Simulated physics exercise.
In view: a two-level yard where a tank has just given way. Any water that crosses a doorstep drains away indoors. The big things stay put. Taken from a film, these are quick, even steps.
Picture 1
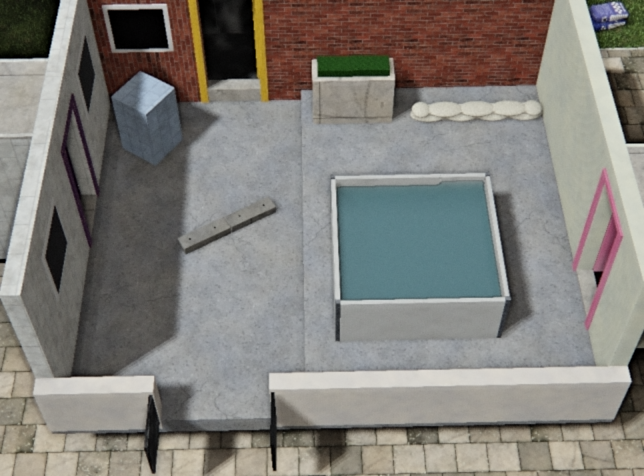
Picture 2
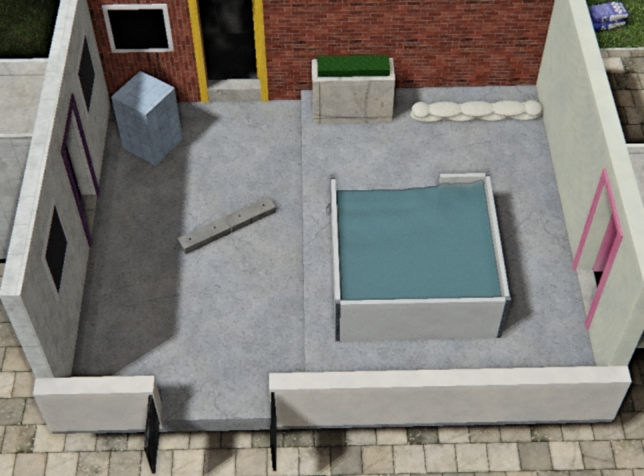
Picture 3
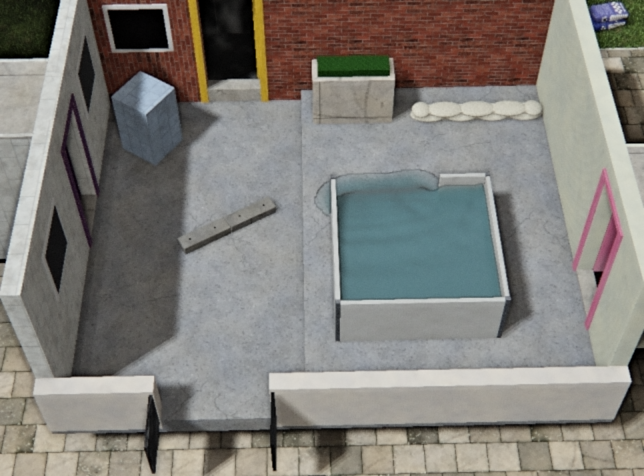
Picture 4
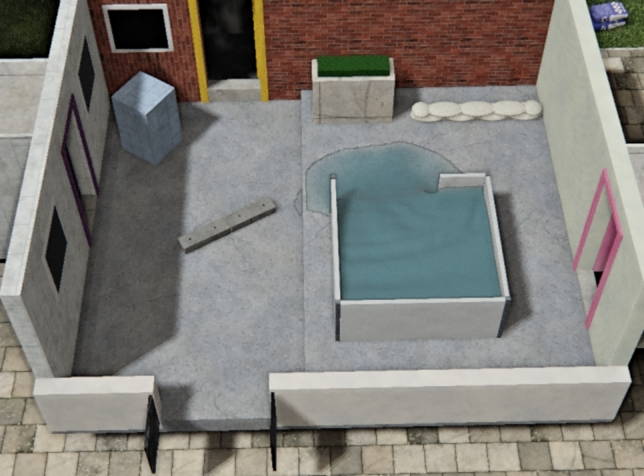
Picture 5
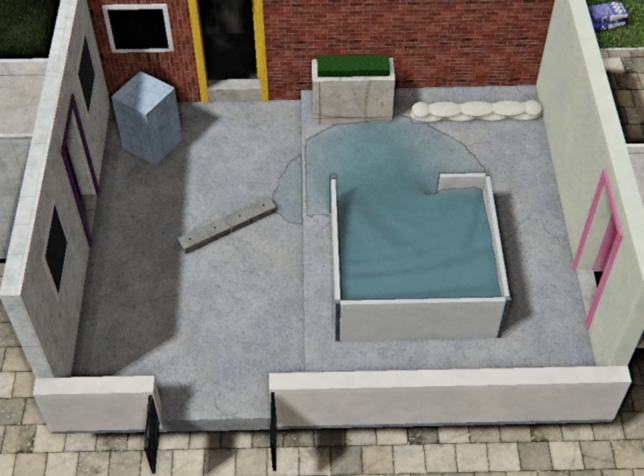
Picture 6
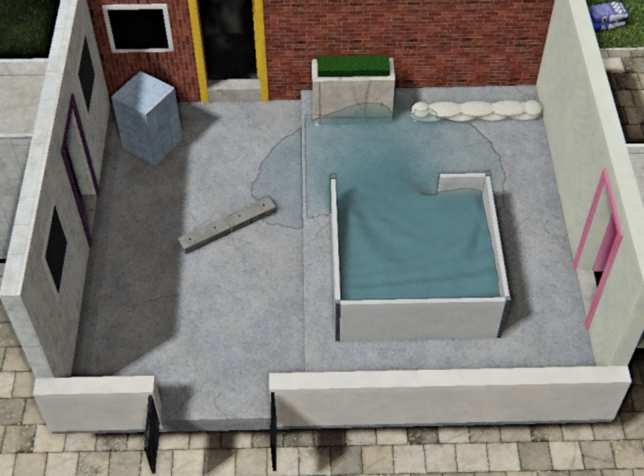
In a walled yard, a tank's far side opens and water spreads across the paving.
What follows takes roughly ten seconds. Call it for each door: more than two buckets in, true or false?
Yellow door false, pink door true, purple door true.
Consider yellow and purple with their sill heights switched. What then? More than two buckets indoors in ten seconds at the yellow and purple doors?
Results - yellow door crosses the line, purple door fails to reach it.
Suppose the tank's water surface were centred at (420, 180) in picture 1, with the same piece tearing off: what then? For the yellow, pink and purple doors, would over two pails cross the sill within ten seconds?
The yellow door remains within limit, the pink door tops the threshold, and the purple door tops the threshold.
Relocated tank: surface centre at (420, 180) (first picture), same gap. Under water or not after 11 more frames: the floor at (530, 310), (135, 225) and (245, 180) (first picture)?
I'd call them still dry, watered and watered, in the order asked.
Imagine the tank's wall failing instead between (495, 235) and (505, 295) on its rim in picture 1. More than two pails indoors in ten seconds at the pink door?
One by one: Pink passes that mark.
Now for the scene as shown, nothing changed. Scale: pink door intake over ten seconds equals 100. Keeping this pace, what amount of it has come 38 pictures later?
My figure is 0 in a hundred.
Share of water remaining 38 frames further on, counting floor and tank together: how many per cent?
Close to 96 in a hundred.
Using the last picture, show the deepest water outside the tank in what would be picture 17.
About (111, 105).
A moment on, water covers 30 % of the floor; the yellow door wet at the sill, nothing in, the pink door not reached, the purple door not reached.
Next, water covers 40 % of the floor; the yellow door wet at the sill, nothing in, the pink door not reached, the purple door not reached.
Then, water covers 60 % of the floor; the yellow door wet at the sill, nothing in, the pink door wet at the sill, nothing in, the purple door under two buckets in.
Later, water covers 85 % of the floor; the yellow door wet at the sill, nothing in, the pink door wet at the sill, nothing in, the purple door over two buckets in.
In the end, water covers 95 % of the floor; the yellow door wet at the sill, nothing in, the pink door over two buckets in, the purple door far over two buckets in.
